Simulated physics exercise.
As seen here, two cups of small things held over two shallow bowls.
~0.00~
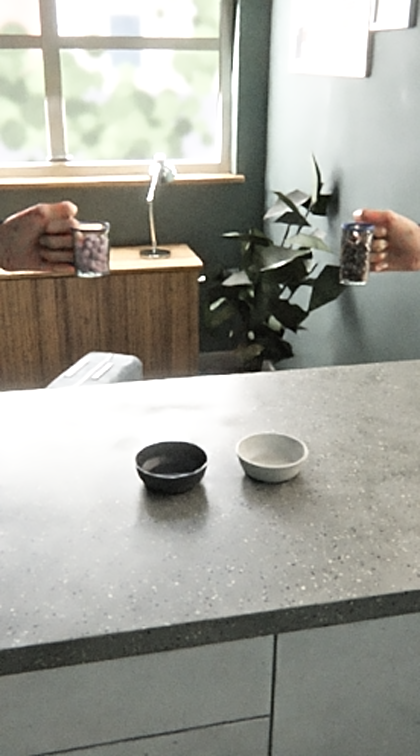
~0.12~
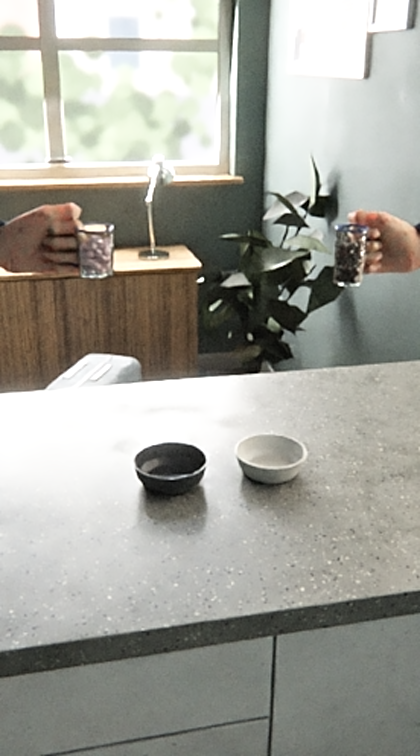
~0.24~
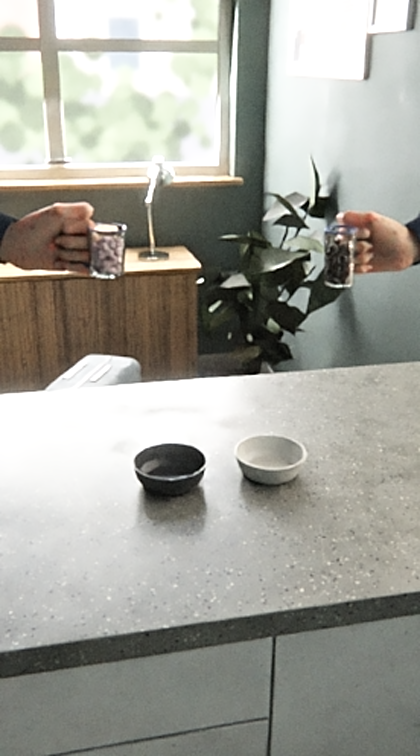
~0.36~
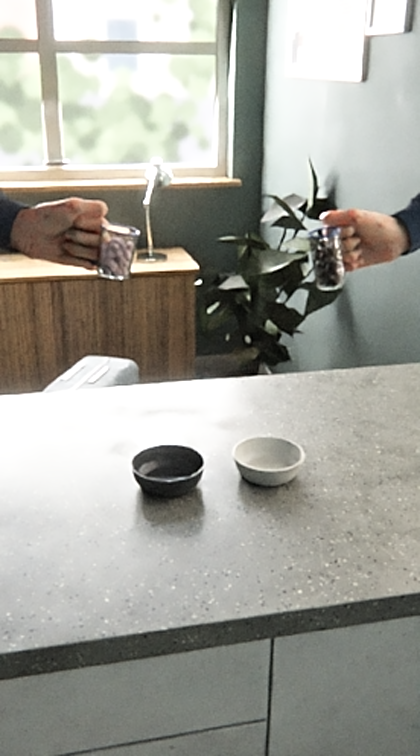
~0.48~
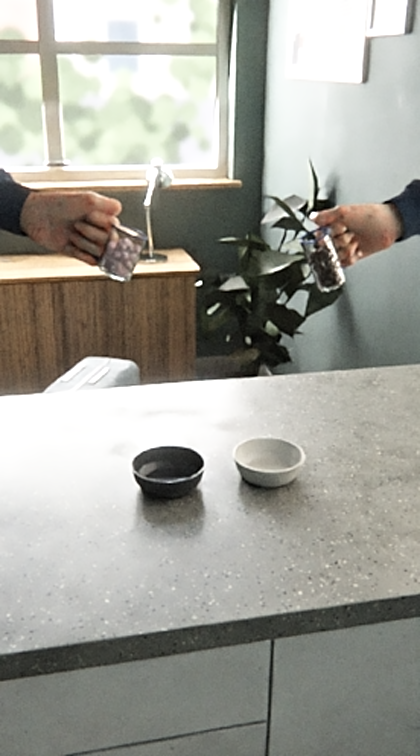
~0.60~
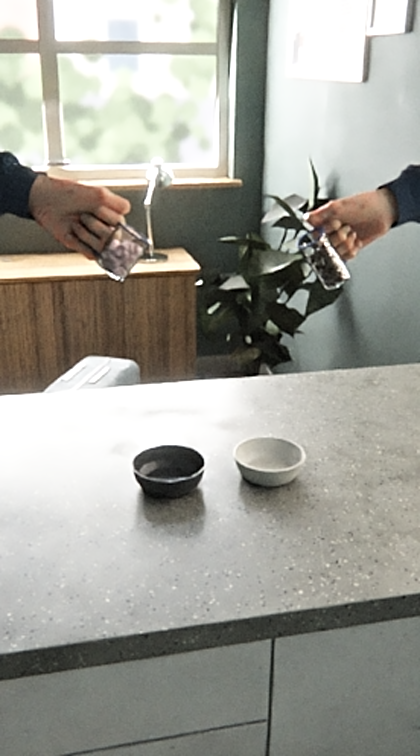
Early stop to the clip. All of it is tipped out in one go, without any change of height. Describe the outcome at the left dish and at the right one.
Left dish: Expect some spillage there, right: Expect some spillage there.
After 1.01 s, left, the whole lot still in the cup; right, the whole lot still in the cup.
After 1.37 s, left, near two thirds still in the cup, only a few in the dish, near a third in the air; right, all but a few still in the cup, a little in the air.
After 1.68 s, left, near half in the dish, a little outside the dish, near half in the air; right, near a quarter in the dish, only a few outside the dish, near two thirds in the air.
In the end (2.6 s), left, the bulk in the dish, near a quarter outside the dish; right, near two thirds in the dish, near a third outside the dish.
